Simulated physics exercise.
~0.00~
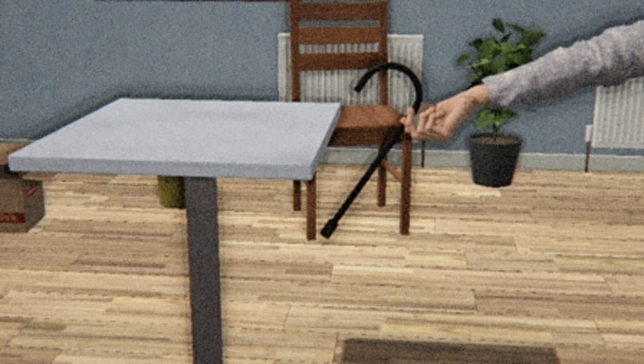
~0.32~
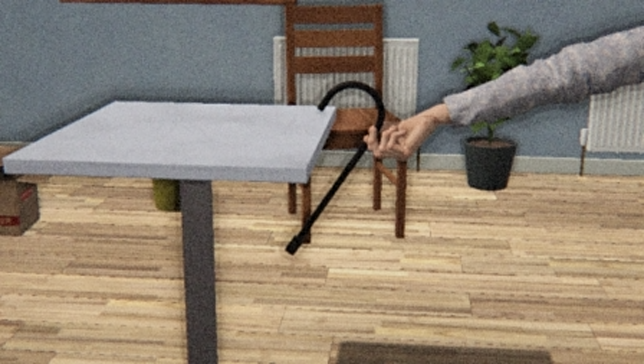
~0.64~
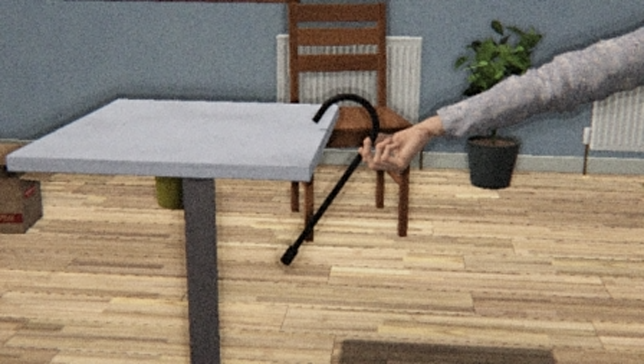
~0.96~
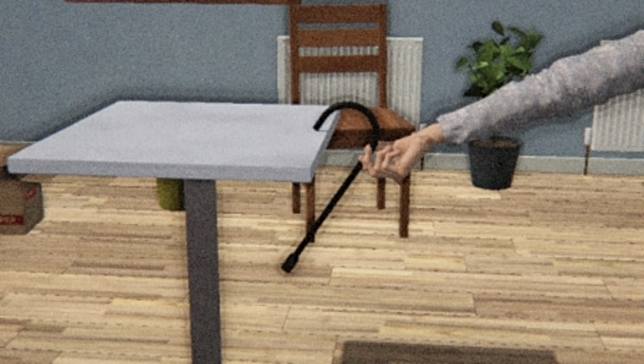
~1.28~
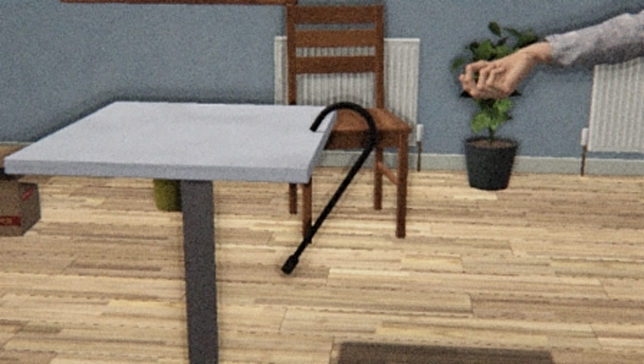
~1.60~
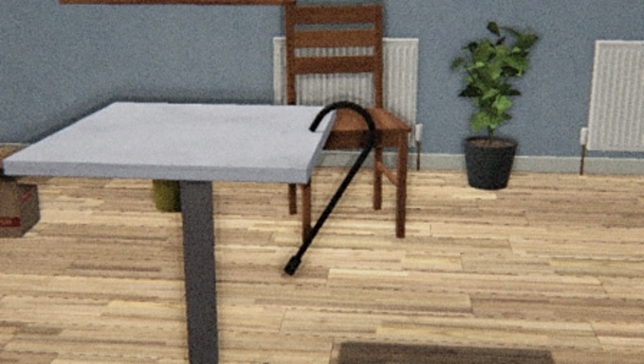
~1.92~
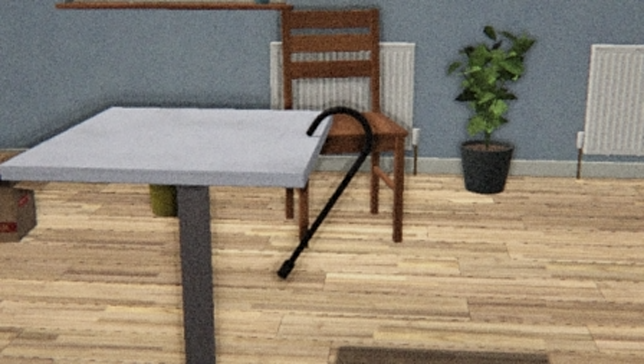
The clip opens on a pale-topped table in a room with a wooden floor, where a hand reaching in from the right holds a black cane in front of a wooden chair. The hand moves the cane left and slightly down, bringing its curved handle over the table's right edge. It lowers the cane a little more until the crook rests on the edge, with the shaft slanting down to the left. The fingers then let go, and the arm draws back to the right and out of view. Left alone, the cane stays hanging from the table by its crook.
